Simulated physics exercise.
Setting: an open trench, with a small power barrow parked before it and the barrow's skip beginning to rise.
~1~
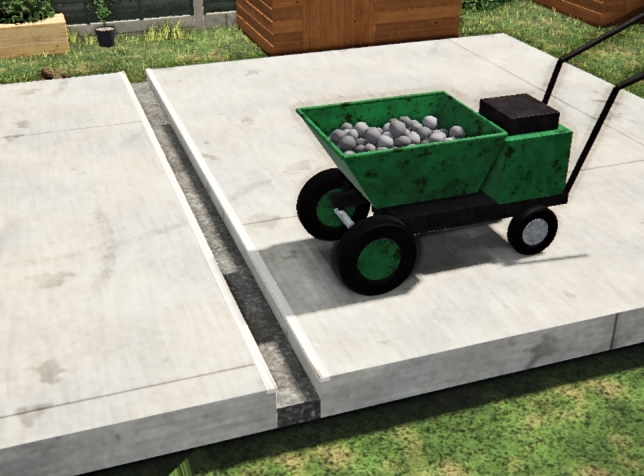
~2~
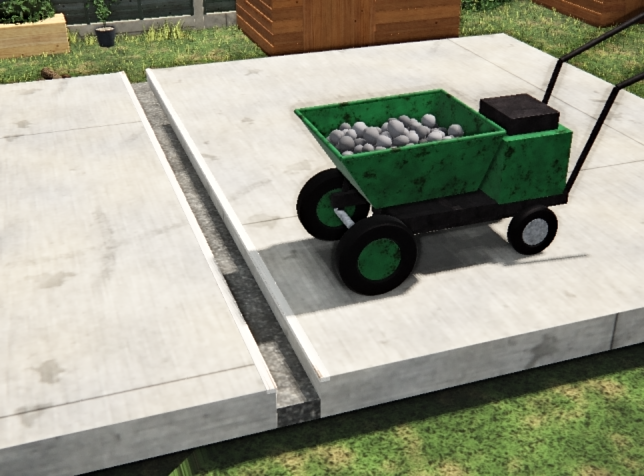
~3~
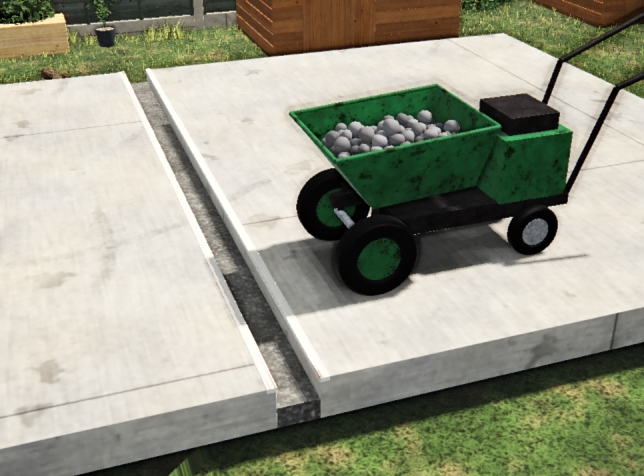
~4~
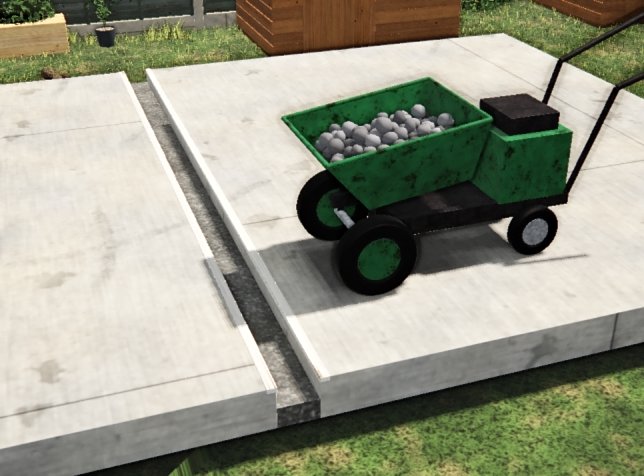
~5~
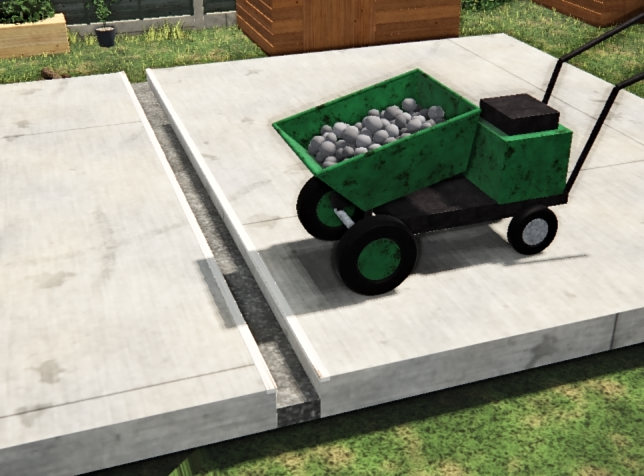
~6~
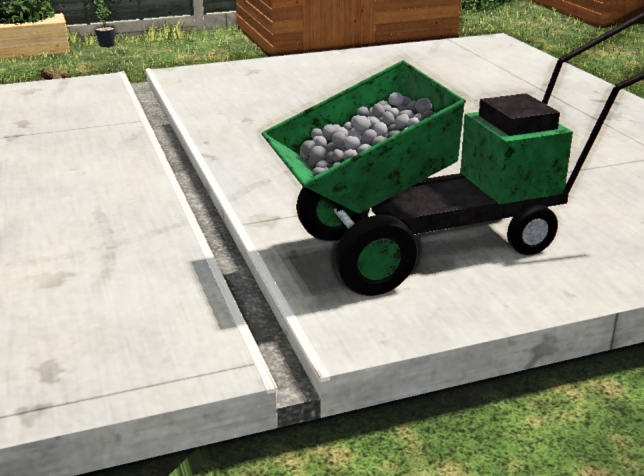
Green power barrow standing beside a narrow trench between pale concrete slabs, its skip of grey cobbles gradually tilting toward the left.
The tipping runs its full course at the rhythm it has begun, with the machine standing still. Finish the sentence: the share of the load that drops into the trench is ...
Less than half.
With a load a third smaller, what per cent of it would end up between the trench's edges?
Close to 30 in a hundred.
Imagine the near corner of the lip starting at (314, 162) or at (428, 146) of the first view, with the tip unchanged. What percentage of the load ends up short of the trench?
Roughly 0 per cent at the first spot and 40 per cent at the second.
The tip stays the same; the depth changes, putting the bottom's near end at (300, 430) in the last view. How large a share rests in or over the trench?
About 30 percent.
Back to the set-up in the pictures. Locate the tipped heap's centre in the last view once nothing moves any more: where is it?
Close to (208, 285) in the last view.
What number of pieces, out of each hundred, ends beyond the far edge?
Around 50 %.
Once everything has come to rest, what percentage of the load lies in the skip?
That comes to about 25 per cent or so.
Shortly afterwards, skip tipped steeply; the whole lot in the skip.
Next, skip tipped right over; the bulk in the skip; only a few in or heaped over the trench; a little beyond it; only a few falling.
Some moments later, skip tipped right over; near a third in the skip; near a quarter in or heaped over the trench; near half beyond it.
In the end, skip tipped right over; near a quarter in the skip; near a quarter in or heaped over the trench; near half beyond it.
